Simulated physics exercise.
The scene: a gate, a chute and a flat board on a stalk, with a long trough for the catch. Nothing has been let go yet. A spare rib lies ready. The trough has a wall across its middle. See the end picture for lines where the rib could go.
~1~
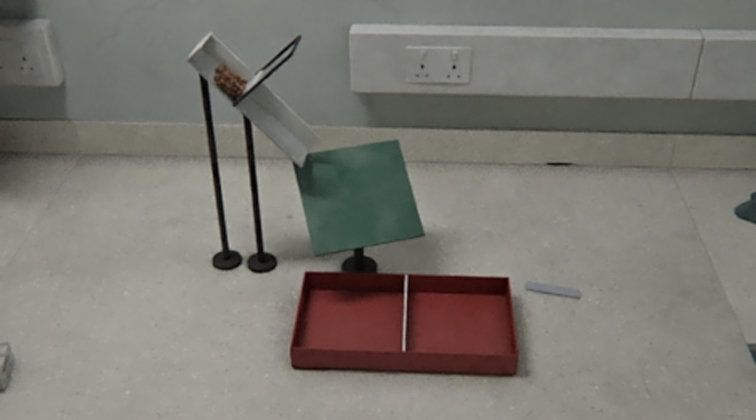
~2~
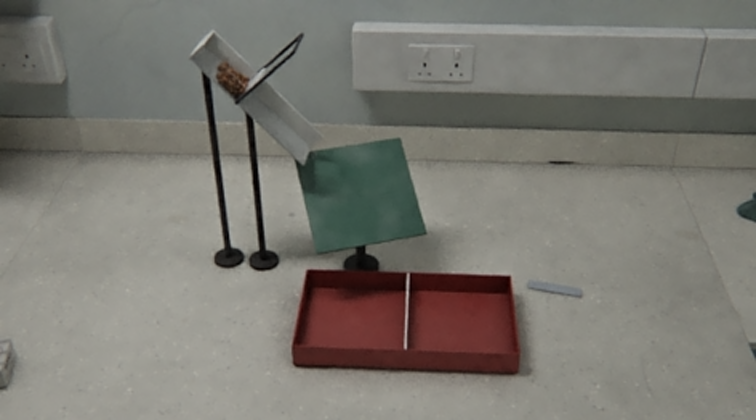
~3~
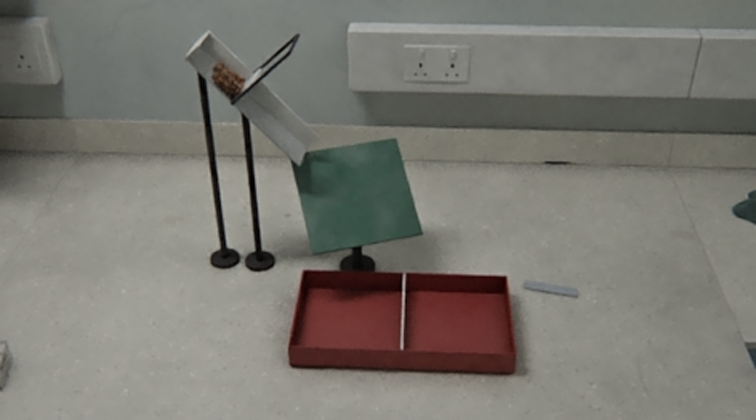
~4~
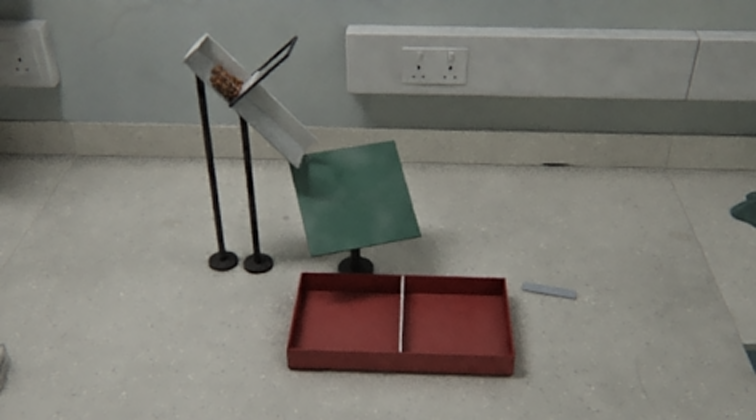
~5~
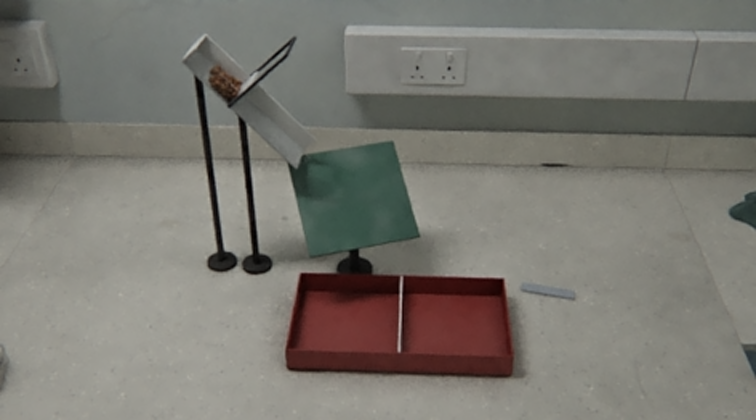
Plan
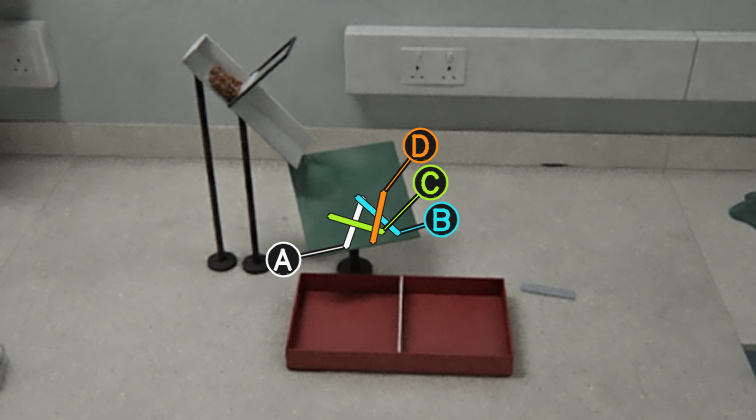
On a pale floor by a wall with sockets, a sloping white chute holds small brown balls behind a closed gate, above a tilted green board and a divided red trough; nothing moves apart from slight shifts of the view.
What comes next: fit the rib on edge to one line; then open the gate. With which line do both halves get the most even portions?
B works best here.
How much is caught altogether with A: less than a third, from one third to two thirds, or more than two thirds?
More than two thirds.
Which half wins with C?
Right.
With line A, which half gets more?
The left half.
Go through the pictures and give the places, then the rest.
The first picture shows load behind the gate near (231, 86), cereal balls; lip of the chute near (305, 158), sloping fairly steeply.
The second picture shows middle of the board near (360, 193), tilted fairly steeply; middle of its low edge near (373, 244); of its high edge near (348, 145).
The third picture shows front corners of the trough near (289, 346) and (516, 354); front end of its middle wall near (402, 350); gate still shut near (254, 79).
The fourth picture shows middle of the load near (228, 87); lip near (301, 159).
The fifth picture shows middle of the load near (226, 88); lip near (300, 160).
On the marked copy, line A from (362, 198) to (346, 246); line B from (357, 197) to (397, 233); line C from (330, 216) to (382, 231); line D from (383, 192) to (373, 241).
With A, of what is caught, all but a few in the left half, only a few in the right.
With B, of what is caught, close to half in the left half, close to half in the right.
With C, of what is caught, only a few in the left half, all but a few in the right.
With D, of what is caught, all but a few in the left half, a small share in the right.
